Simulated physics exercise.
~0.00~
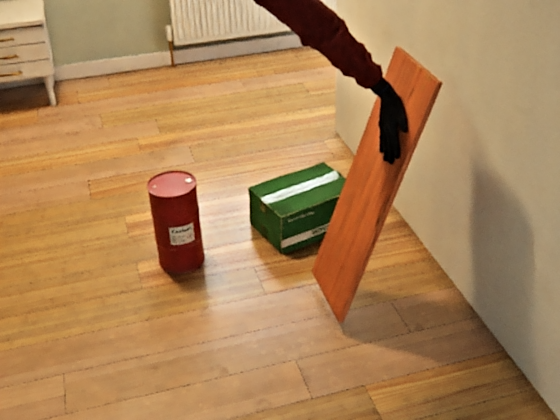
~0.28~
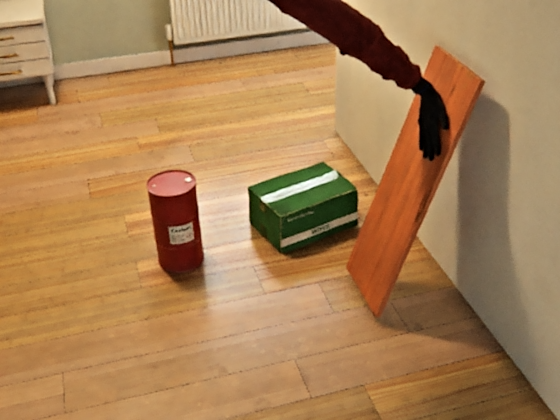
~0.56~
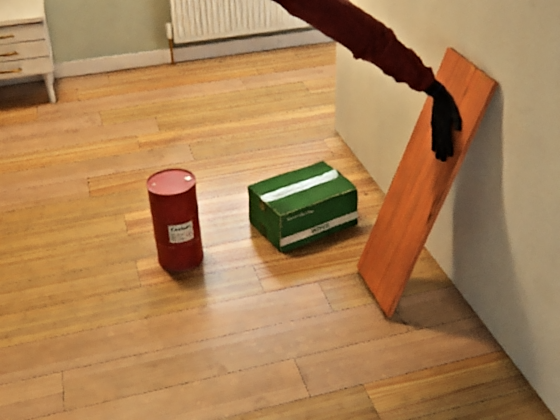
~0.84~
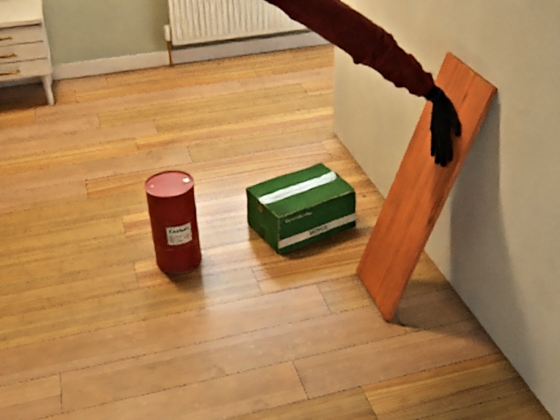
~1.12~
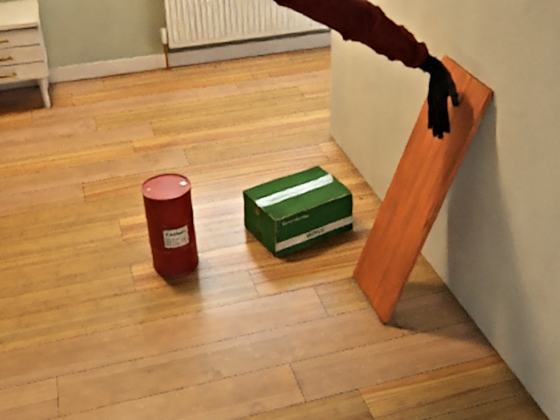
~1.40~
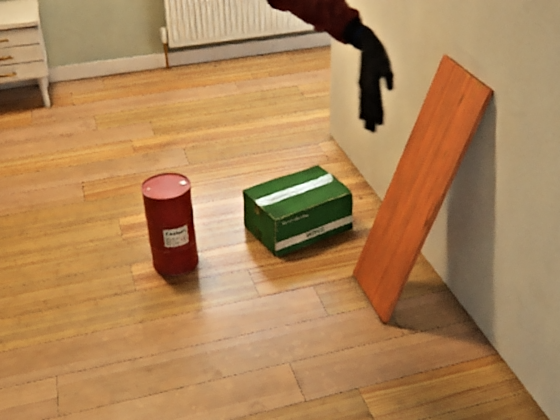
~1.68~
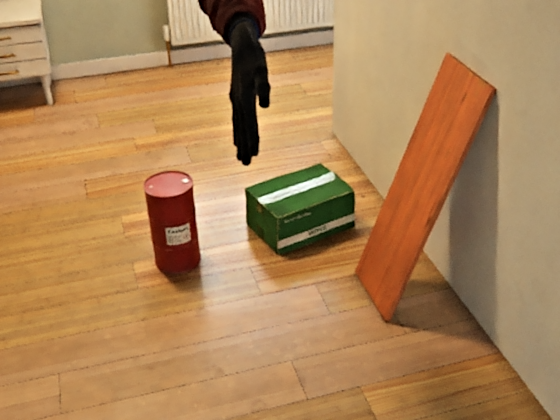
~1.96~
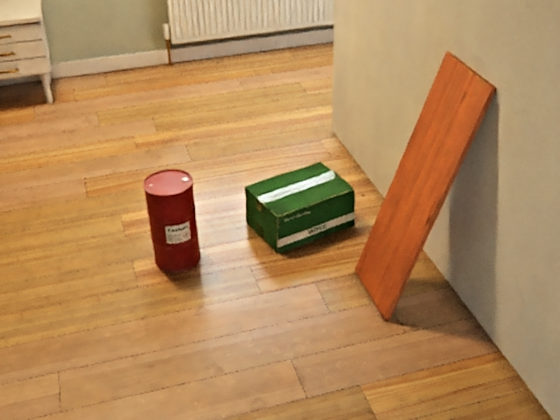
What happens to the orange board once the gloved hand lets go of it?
The orange board stays up, still leaning against the wall after the hand has gone.
